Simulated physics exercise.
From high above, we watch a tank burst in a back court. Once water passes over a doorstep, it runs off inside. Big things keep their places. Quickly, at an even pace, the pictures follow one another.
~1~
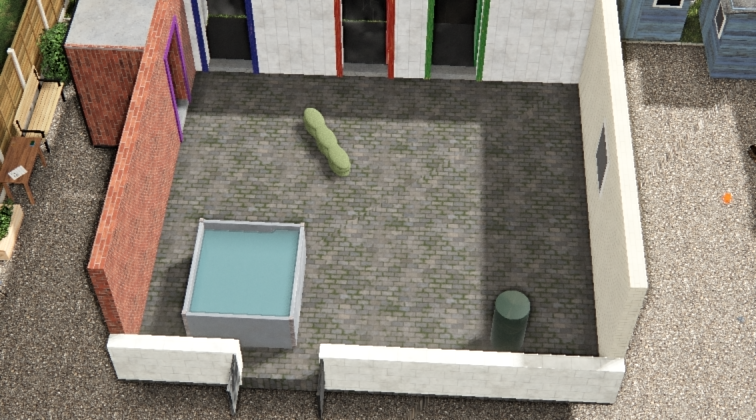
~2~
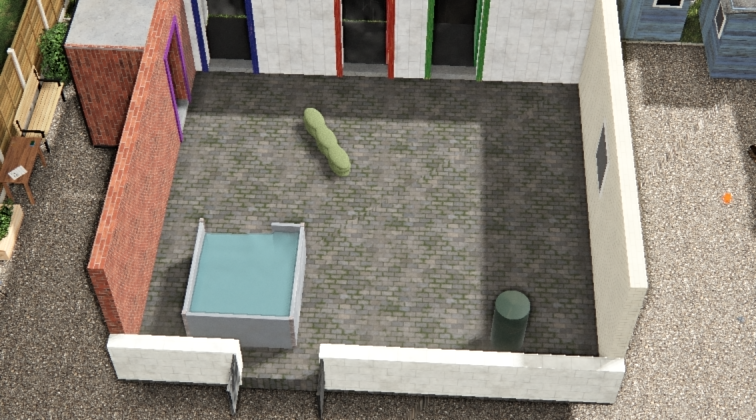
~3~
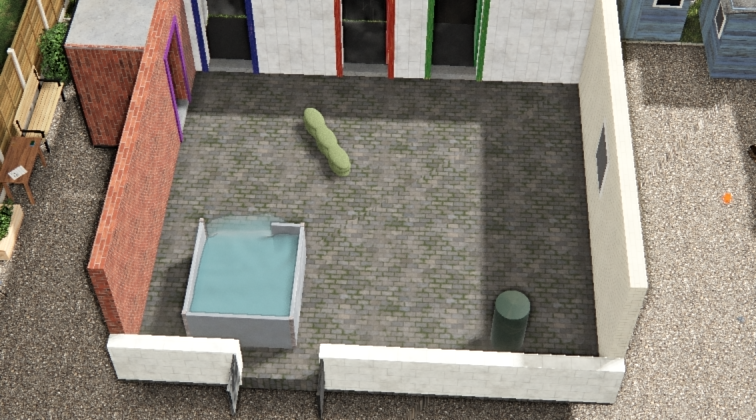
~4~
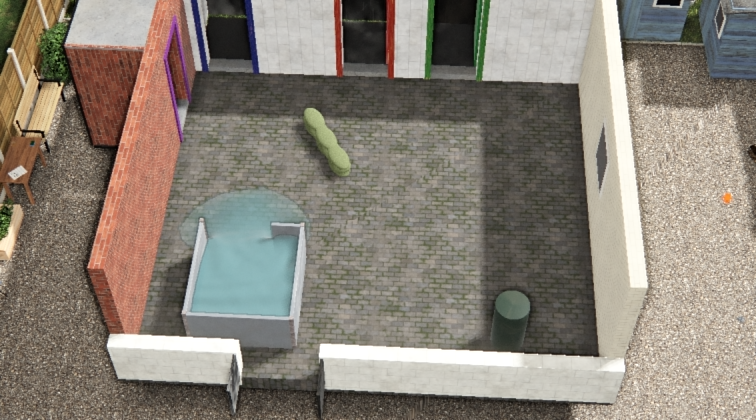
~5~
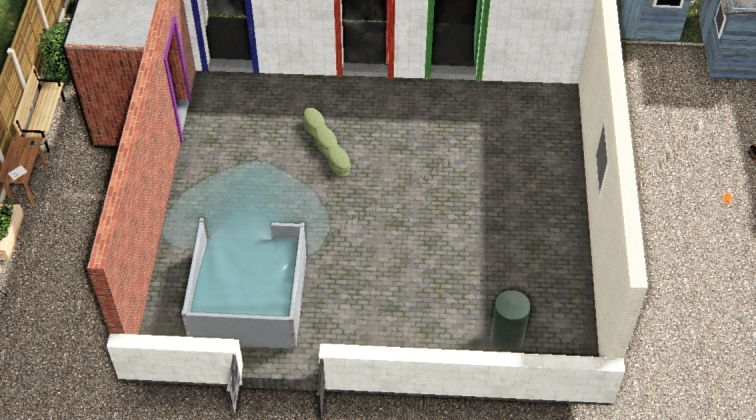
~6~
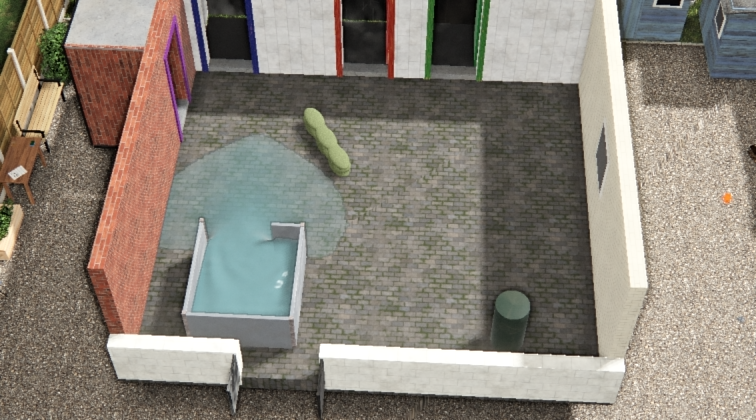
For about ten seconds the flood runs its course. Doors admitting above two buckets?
Blue door above, red door not above, green door not above, purple door above.
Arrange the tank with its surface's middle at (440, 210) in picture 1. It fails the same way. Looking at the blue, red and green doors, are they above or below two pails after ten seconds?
The blue falls short, the red overshoots the limit, and the green overshoots the limit.
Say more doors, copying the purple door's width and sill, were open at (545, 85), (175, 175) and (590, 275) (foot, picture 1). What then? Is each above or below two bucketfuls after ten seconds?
Stays below the line; crosses the line; stays below the line.
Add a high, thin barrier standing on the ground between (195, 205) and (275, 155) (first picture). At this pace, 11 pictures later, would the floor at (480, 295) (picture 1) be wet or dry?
Spot check: Untouched.
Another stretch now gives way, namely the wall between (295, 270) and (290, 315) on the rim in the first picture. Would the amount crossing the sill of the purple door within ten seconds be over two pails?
One by one: Purple door takes less.
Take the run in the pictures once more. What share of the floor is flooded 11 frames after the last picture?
Some 25 per cent.
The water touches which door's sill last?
Result: The door marked green.
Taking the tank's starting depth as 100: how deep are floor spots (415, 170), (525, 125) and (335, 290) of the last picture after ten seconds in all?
About 4, 6, 4 %.
A moment on, water covers 25 % of the floor; the blue door under two buckets in, the red door not reached, the green door not reached, the purple door wet at the sill, nothing in.
Next, water covers 25 % of the floor; the blue door over two buckets in, the red door wet at the sill, nothing in, the green door not reached, the purple door under two buckets in.
Then, water covers 35 % of the floor; the blue door far over two buckets in, the red door wet at the sill, nothing in, the green door wet at the sill, nothing in, the purple door under two buckets in.
Later, water covers 55 % of the floor; the blue door far over two buckets in, the red door wet at the sill, nothing in, the green door wet at the sill, nothing in, the purple door over two buckets in.
In the end, water covers 90 % of the floor; the blue door far over two buckets in, the red door wet at the sill, nothing in, the green door wet at the sill, nothing in, the purple door over two buckets in.
